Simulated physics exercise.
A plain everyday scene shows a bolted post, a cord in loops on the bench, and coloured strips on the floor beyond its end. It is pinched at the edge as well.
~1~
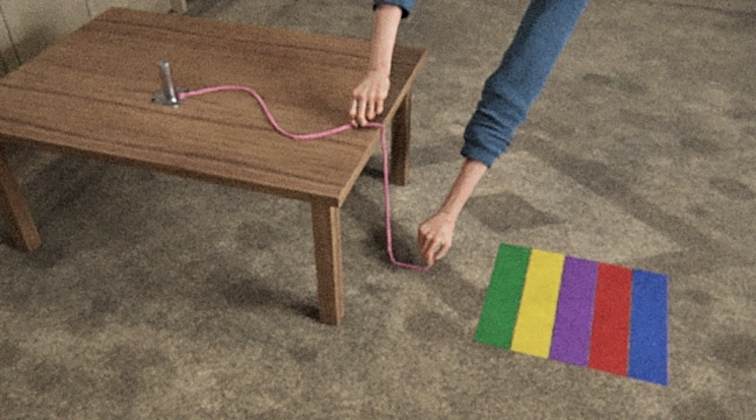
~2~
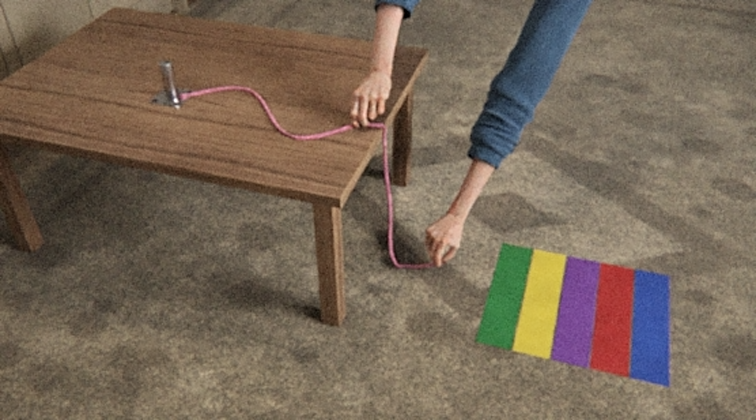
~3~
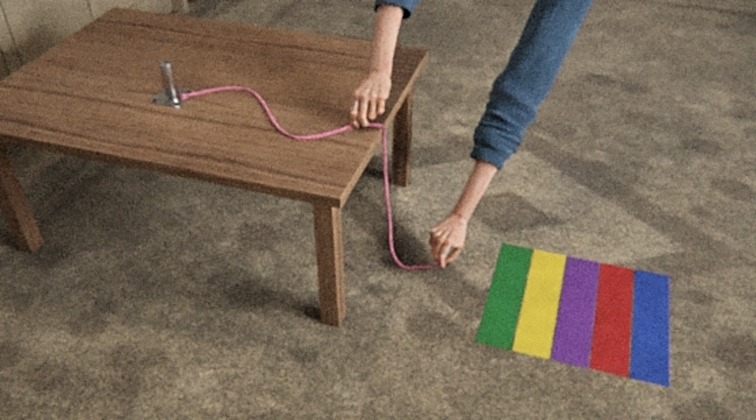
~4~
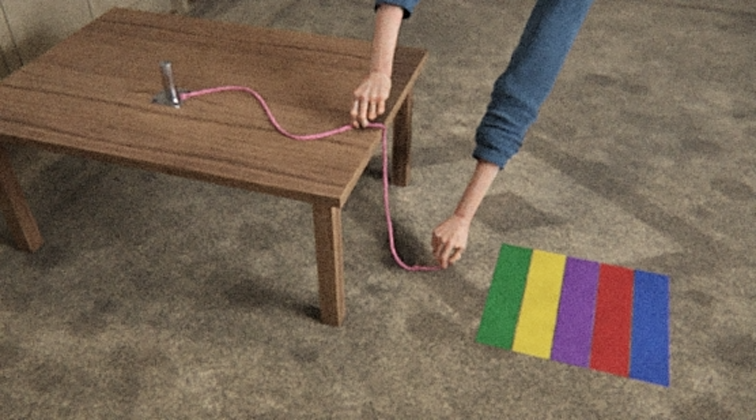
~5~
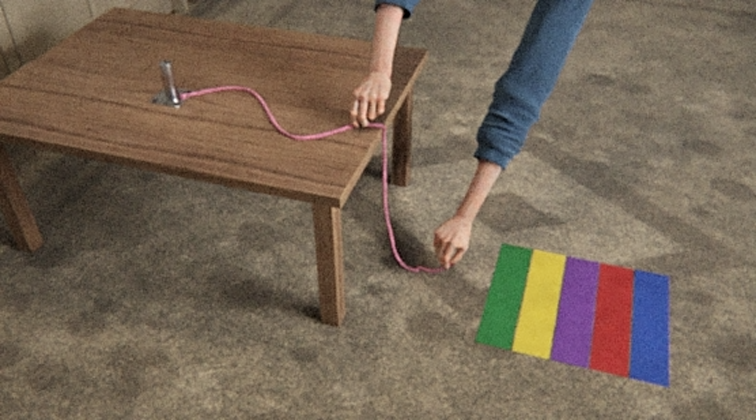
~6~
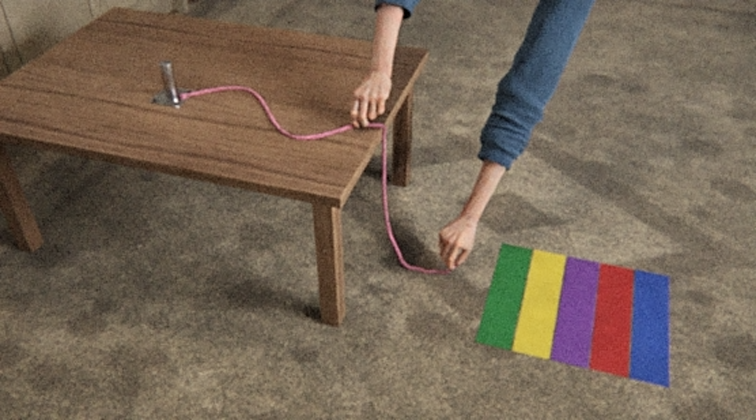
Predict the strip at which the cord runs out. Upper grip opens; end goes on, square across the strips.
I would say the red strip.
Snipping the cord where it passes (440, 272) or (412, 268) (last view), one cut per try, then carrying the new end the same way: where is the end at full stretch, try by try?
For the first cut it's about (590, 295), and for the second about (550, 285).
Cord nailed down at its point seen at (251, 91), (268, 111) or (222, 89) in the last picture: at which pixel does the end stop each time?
Taking the tries in turn: (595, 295), (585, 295) and (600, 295).
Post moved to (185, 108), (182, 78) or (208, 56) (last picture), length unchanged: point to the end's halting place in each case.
Around (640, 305), (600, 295) and (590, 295).
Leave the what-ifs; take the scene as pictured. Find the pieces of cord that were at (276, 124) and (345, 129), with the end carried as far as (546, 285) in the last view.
The two spots arrive at (319, 117) and (385, 148).
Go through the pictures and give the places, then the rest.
The first frame shows end (432, 261); green (497, 325); yellow (533, 334); purple (571, 342); red (609, 351); blue (649, 360).
The second frame shows end (441, 263); cord through (217, 90) (266, 108) (312, 137) (384, 133) (389, 198) (393, 258).
The third frame shows end (444, 264).
The fourth frame shows end (446, 264); cord through (217, 90) (266, 108) (312, 137) (384, 133) (386, 197) (396, 258).
The fifth frame shows end (449, 265).
The sixth frame shows end (453, 266); cord through (217, 90) (266, 108) (312, 137) (384, 133) (385, 197) (400, 257).
Early on, end near (546, 285); over yellow.
Midway, end near (590, 295); over purple.
At the end of the slack, end near (615, 300); over red. The end stops over the red strip.
